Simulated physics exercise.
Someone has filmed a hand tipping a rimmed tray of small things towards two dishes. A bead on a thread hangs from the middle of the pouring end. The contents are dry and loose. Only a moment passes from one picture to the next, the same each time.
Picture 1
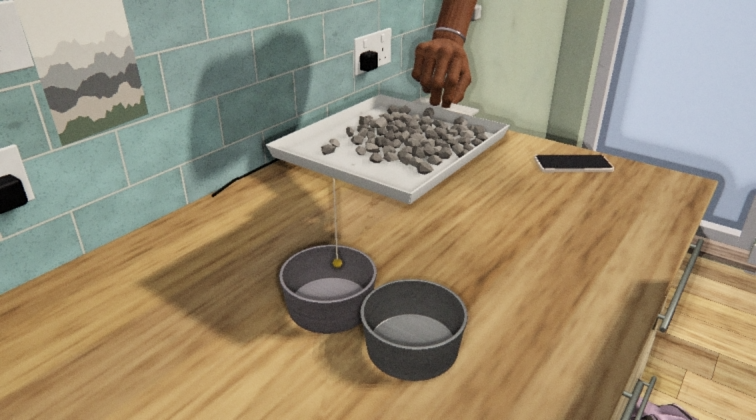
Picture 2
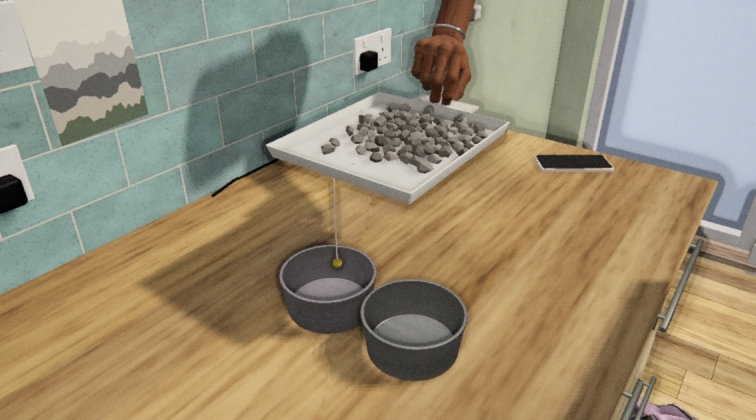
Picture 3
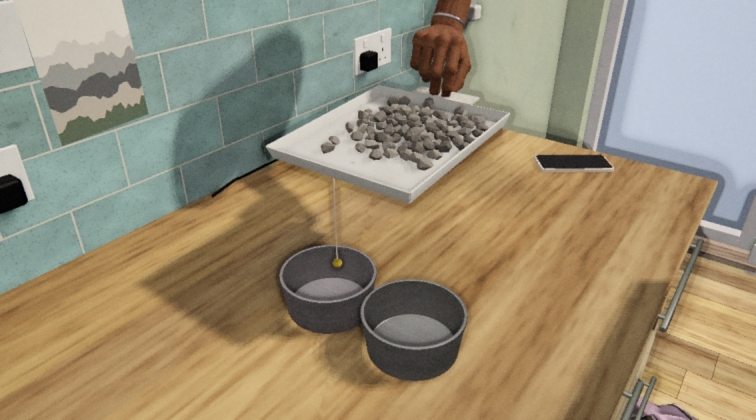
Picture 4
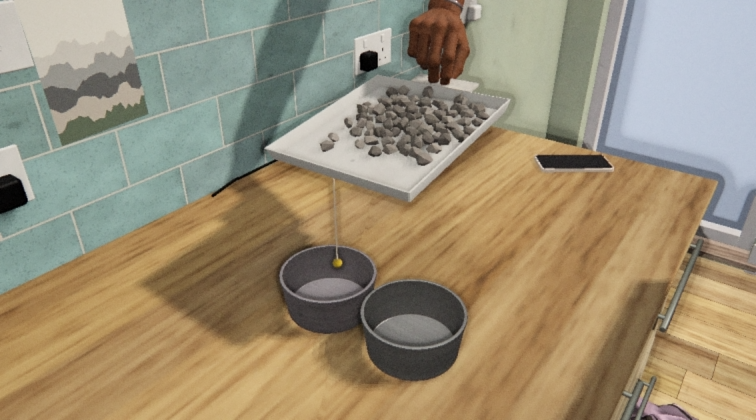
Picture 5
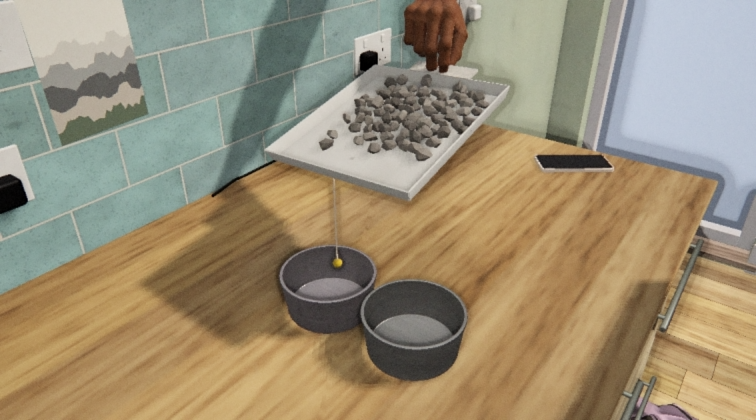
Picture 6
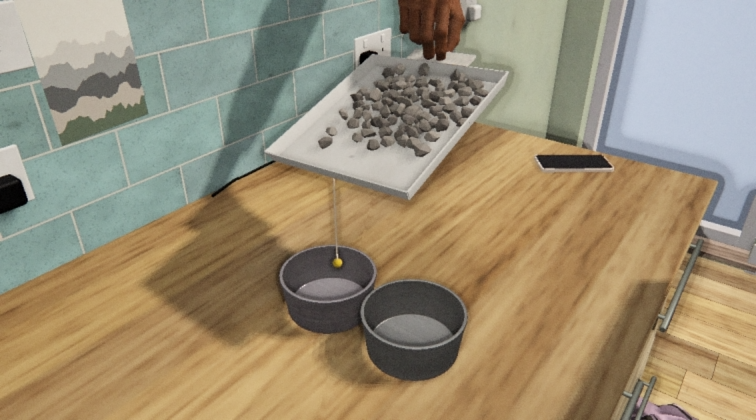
A shallow white tray of grey gravel slowly tilted as a hand raised its far end, its near left corner dipping lowest, while two dark dishes and a small hanging yellow bead stayed still.
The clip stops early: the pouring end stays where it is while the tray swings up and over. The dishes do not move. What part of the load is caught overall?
Caught overall: Only the smaller part.
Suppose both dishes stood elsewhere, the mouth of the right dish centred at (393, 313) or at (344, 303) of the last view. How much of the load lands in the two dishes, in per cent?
Roughly 60 per cent, and 90 per cent.
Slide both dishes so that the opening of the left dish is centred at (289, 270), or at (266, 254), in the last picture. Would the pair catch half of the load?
The first try: More than half. The second: More than half.
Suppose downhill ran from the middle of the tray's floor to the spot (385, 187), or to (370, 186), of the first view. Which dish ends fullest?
One: The right-hand dish. Two: The right one.
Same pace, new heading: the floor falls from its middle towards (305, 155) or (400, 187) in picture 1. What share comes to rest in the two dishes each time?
Roughly 20 per cent, and 80 per cent.
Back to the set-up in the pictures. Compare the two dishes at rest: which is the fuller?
The winner is the left dish.
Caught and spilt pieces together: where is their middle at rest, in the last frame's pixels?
Close to (294, 310).
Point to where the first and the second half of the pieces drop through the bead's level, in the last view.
Around (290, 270) and then (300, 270).
Shortly afterwards, tray tipped steeply; the bulk on the tray; near a quarter in the air.
Next, tray tipped past a quarter turn; near a third on the tray; only a few in the right dish; near a quarter in the left dish; near a third outside both; a little in the air.
Some moments later, tray tipped past a quarter turn; only a few in the right dish; near a third in the left dish; near two thirds outside both.
In the end, tray tipped past a quarter turn; only a few in the right dish; near a third in the left dish; near two thirds outside both.
